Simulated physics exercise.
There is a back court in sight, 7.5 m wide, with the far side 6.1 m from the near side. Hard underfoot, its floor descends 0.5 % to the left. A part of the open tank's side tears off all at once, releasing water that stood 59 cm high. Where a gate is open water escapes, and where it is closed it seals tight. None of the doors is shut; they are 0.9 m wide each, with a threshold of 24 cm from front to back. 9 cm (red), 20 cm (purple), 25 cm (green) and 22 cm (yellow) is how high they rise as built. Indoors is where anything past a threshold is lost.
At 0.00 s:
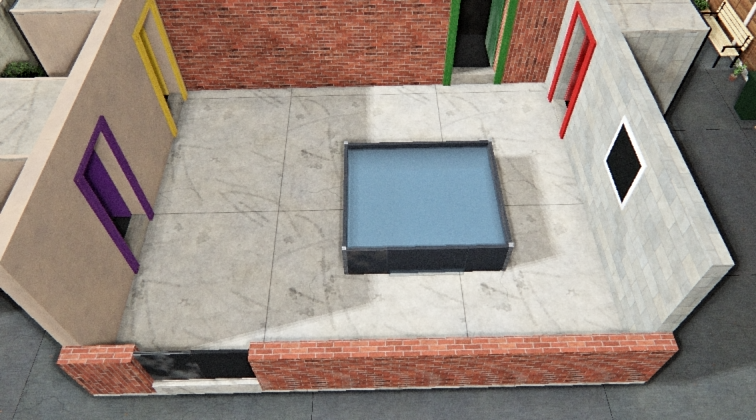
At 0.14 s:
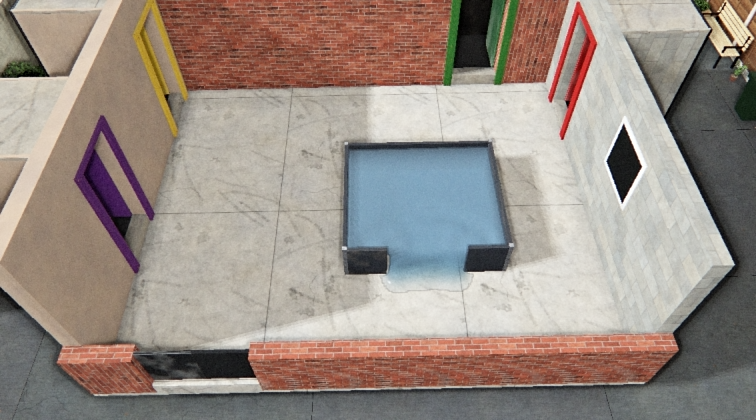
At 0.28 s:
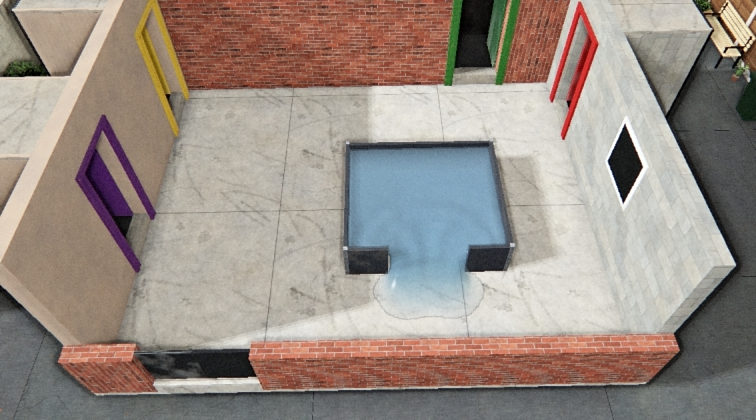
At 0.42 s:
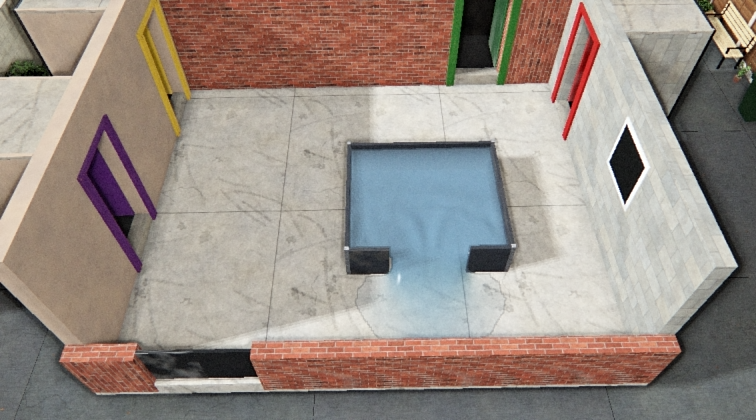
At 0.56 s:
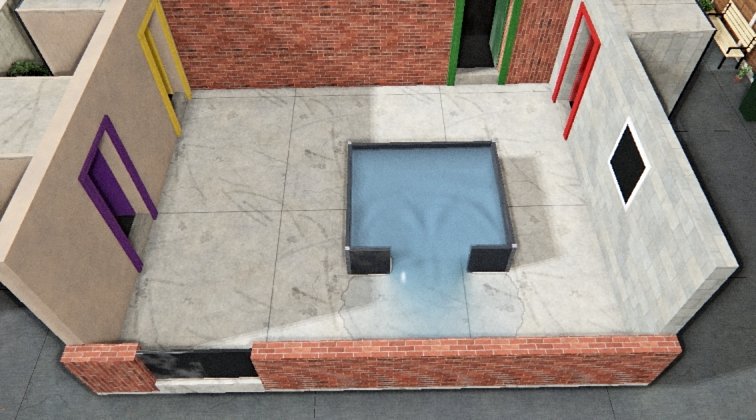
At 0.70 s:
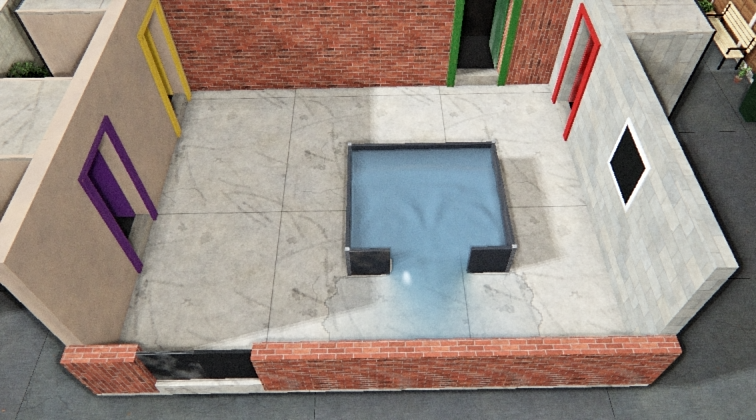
A square, dark-walled open tank of blue water stands right of centre on the pale, hard floor of a walled court, seen from high above the near side. A yellow door and a purple one open on the left, a green one at the back and a red one on the right. Part of the tank's near side breaks away, and water pours through the gap, spreading toward the low brick wall.
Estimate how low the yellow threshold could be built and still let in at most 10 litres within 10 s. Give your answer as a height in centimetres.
I would say 8.5 cm or so.
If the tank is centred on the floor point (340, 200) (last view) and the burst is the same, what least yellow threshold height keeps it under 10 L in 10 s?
With that change, some 11.0 centimetres.
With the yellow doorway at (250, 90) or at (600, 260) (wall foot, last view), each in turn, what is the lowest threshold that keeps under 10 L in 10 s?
8.5 and 10.5 cm.
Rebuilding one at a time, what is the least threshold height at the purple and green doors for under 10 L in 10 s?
Roughly 10.0 cm at purple and 11.0 cm at green.
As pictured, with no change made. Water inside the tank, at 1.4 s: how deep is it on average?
Average depth: Approx. 44 cm.
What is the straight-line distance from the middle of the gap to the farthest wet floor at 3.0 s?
4.8 metres.
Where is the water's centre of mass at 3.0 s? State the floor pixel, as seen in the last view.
(415, 262) or so.
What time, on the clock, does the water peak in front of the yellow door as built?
The level tops out around 9.0 s.
After 1.4 s water covers 15 % of the floor, deepest (44 cm) near (438, 352); it has not reached the yellow door.
After 3.0 s water covers 40 % of the floor, deepest (32 cm) near (615, 360); it has not reached the yellow door.
After 10.0 s water covers 95 % of the floor, deepest (13 cm) near (346, 98); 10 cm at the yellow door, 0 litres in over its 22 cm threshold.
At the yellow door as built, the water arrived by 4.4 s and peaked near 11 cm at 9.2 s.
Run again over the same 10 s with other heights there, 16 litres in over 7.5 cm, 5 litres over 10 cm. The limit of 10 litres is kept from about 8.5 cm up.
